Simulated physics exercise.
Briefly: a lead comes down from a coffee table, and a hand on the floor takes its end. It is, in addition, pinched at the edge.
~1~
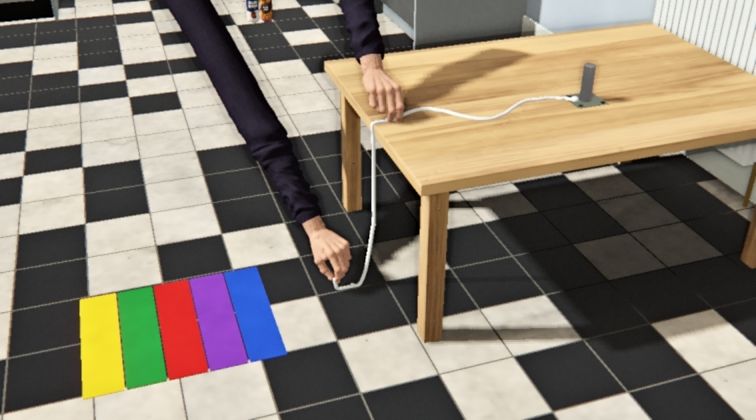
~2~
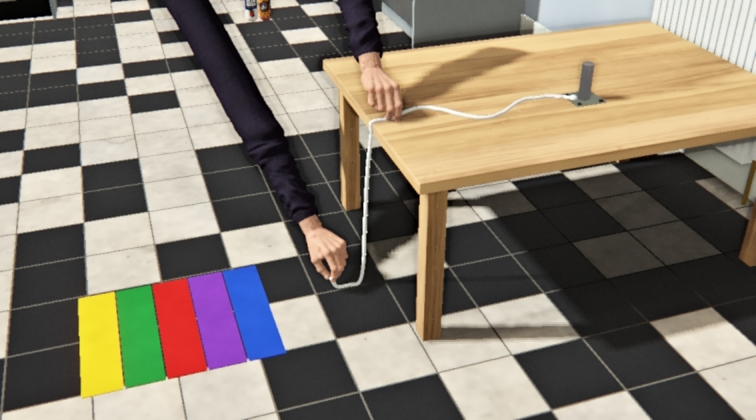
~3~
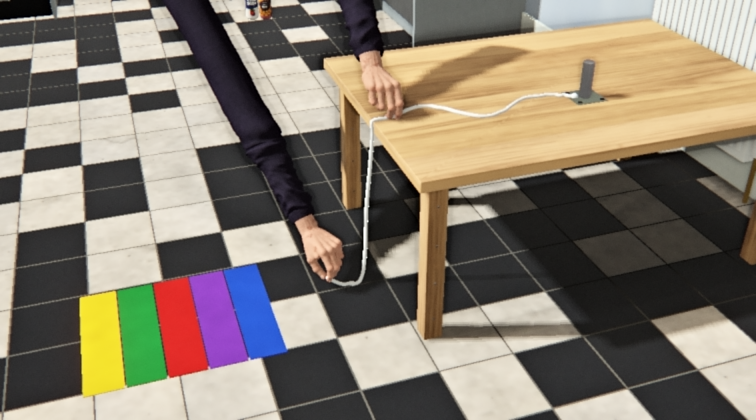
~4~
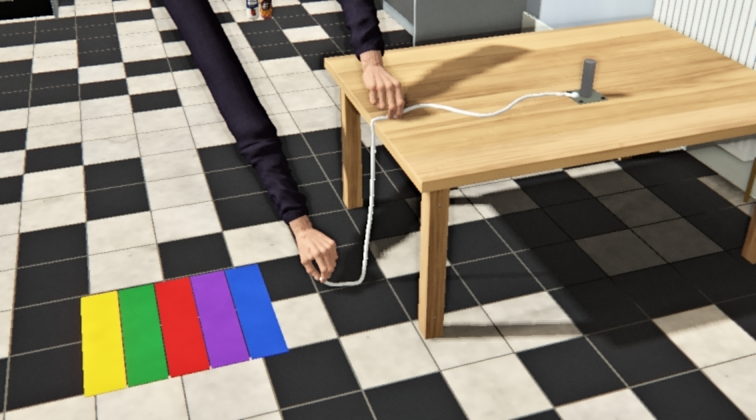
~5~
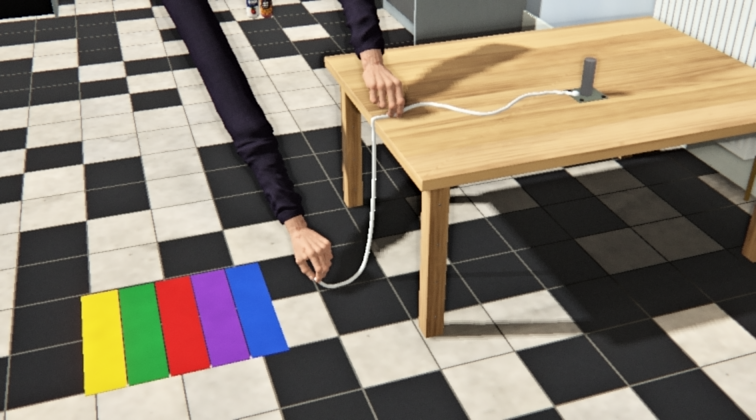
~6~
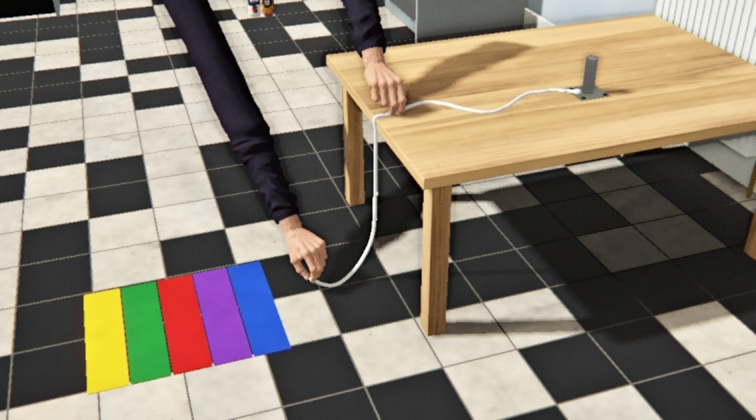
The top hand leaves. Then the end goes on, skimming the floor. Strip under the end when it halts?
Red strip.
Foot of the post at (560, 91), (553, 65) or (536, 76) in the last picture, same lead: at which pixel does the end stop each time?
Going through them in sequence: (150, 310), (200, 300) and finally (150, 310).
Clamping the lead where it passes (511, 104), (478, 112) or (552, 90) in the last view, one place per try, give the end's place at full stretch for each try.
Near (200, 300), then (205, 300), then (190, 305).
Early on, end near (239, 293); over blue.
Midway, end near (204, 300); over purple.
At the end of the slack, end near (183, 304); over red. It gets as far as the red strip.
